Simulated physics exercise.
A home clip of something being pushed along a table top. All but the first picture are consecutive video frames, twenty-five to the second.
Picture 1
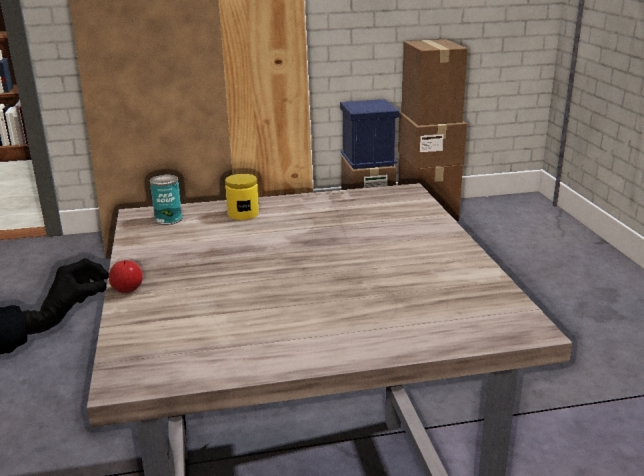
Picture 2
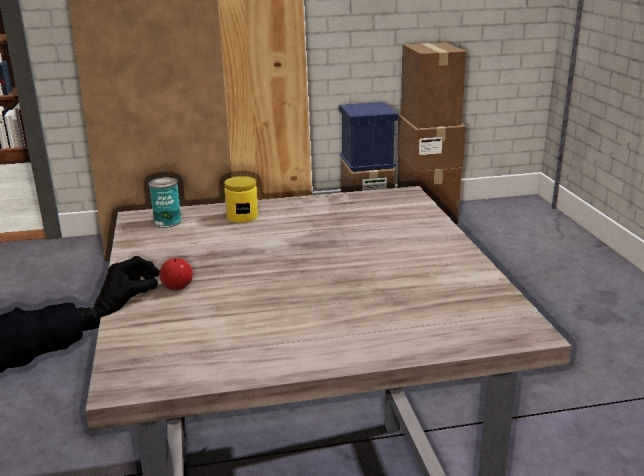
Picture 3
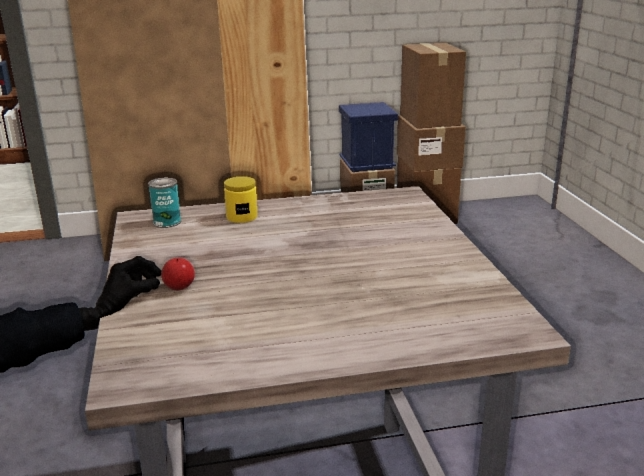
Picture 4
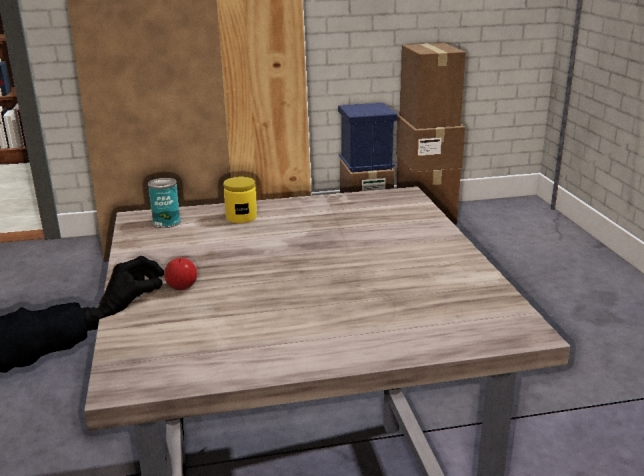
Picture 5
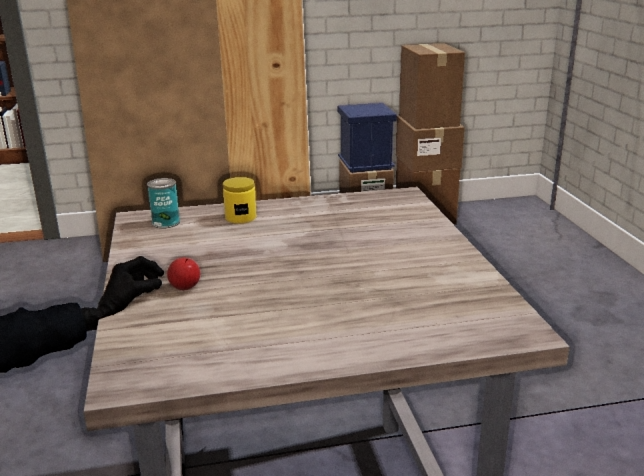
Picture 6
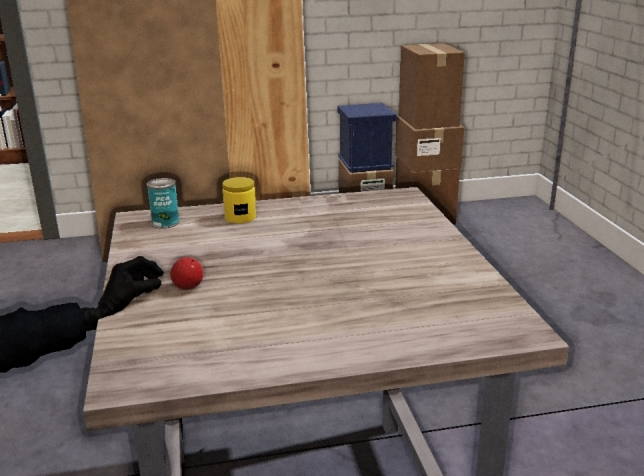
The video shows a black-gloved hand pushing a red apple rightward across a wooden table top, with a teal can and a yellow container near the back edge. The hand then stays nearly still while the apple rolls slightly farther right.
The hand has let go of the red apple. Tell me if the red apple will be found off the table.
The red apple stays on the table.
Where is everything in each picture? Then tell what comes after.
In the first frame, under the hand; red apple (126, 277).
In the second frame, under the hand; red apple (176, 274).
In the third frame, under the hand; red apple (178, 274).
In the fourth frame, red apple (181, 274).
In the fifth frame, red apple (184, 274).
In the sixth frame, red apple (187, 274).
Then, 0.10 s after the last picture, red apple rolled a little near (195, 273).
Then, 0.40 s after the last picture, red apple rolled about its own width near (216, 271).
Then, 0.60 s after the last picture, red apple rolled about its own width near (226, 270).
Then, 1.00 s after the last picture, red apple rolled well along near (239, 269).
At rest, moved from the start, red apple. Seen from the same camera at the end, red apple near (241, 268).
